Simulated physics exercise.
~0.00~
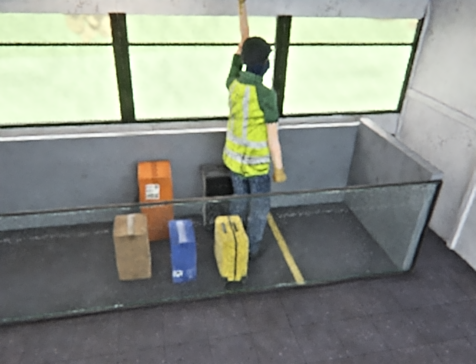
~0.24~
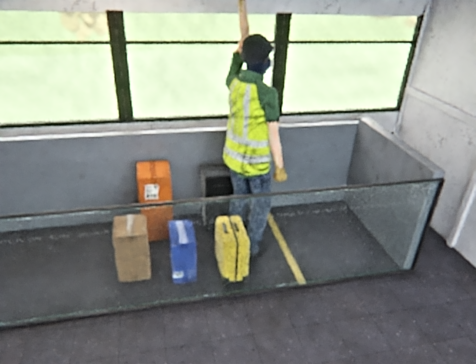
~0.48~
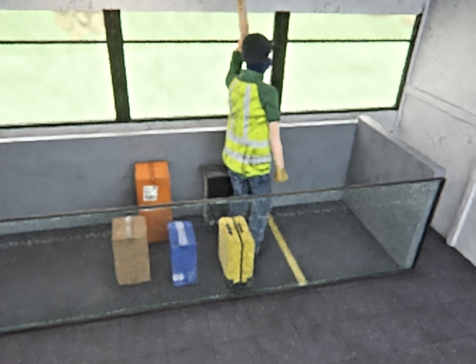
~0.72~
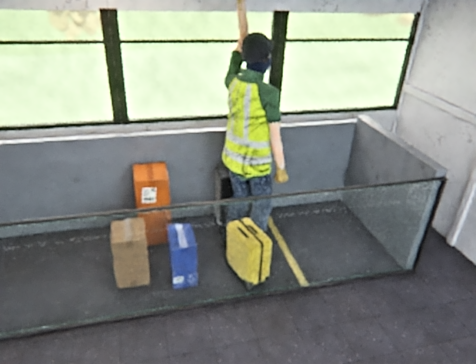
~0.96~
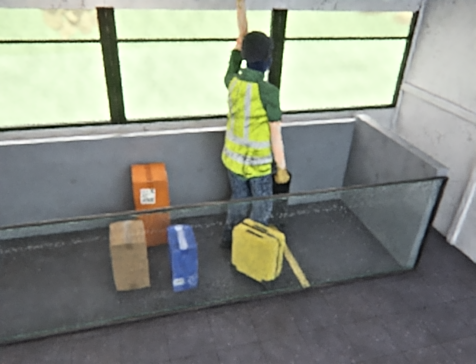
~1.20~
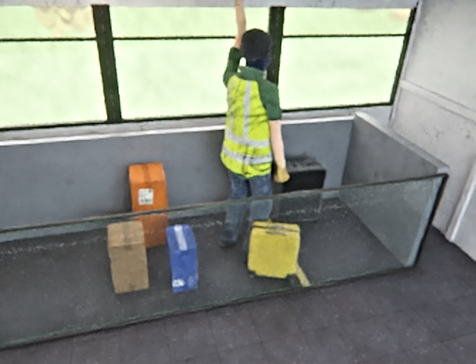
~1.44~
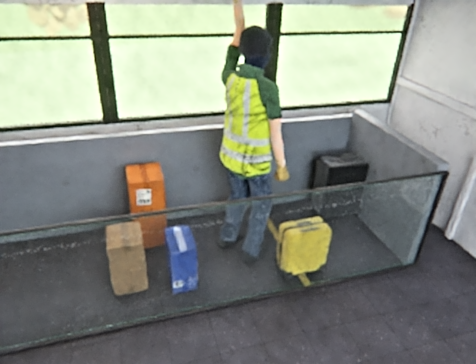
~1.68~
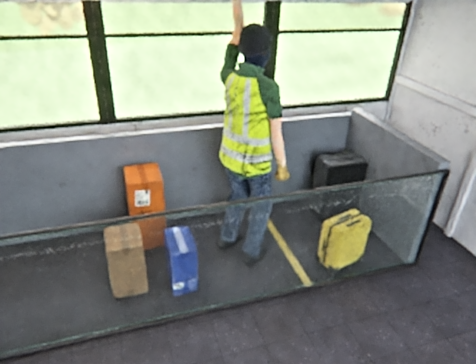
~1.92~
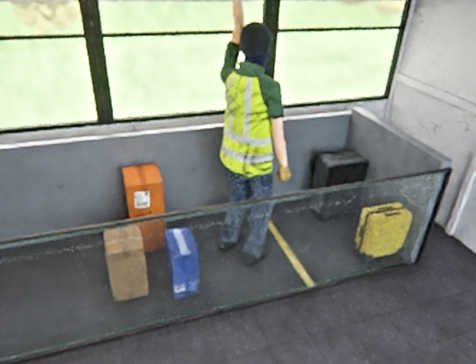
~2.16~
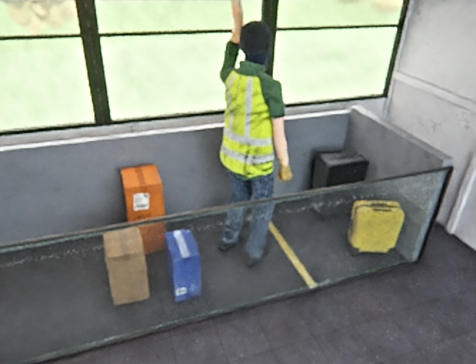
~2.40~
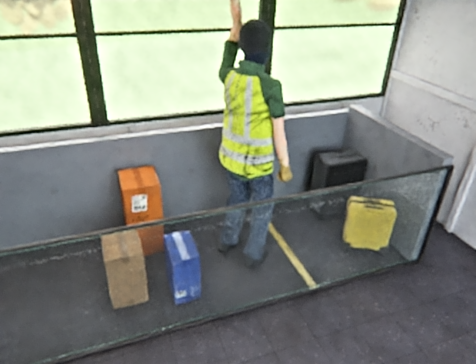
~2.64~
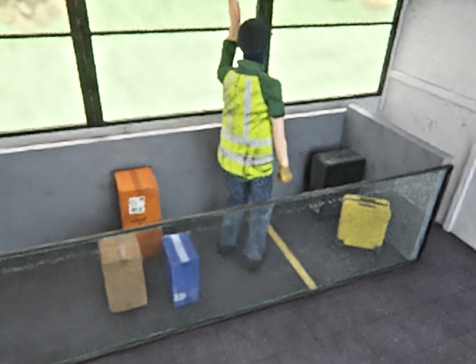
A standing passenger holds still while the yellow and black cases roll right past the line.
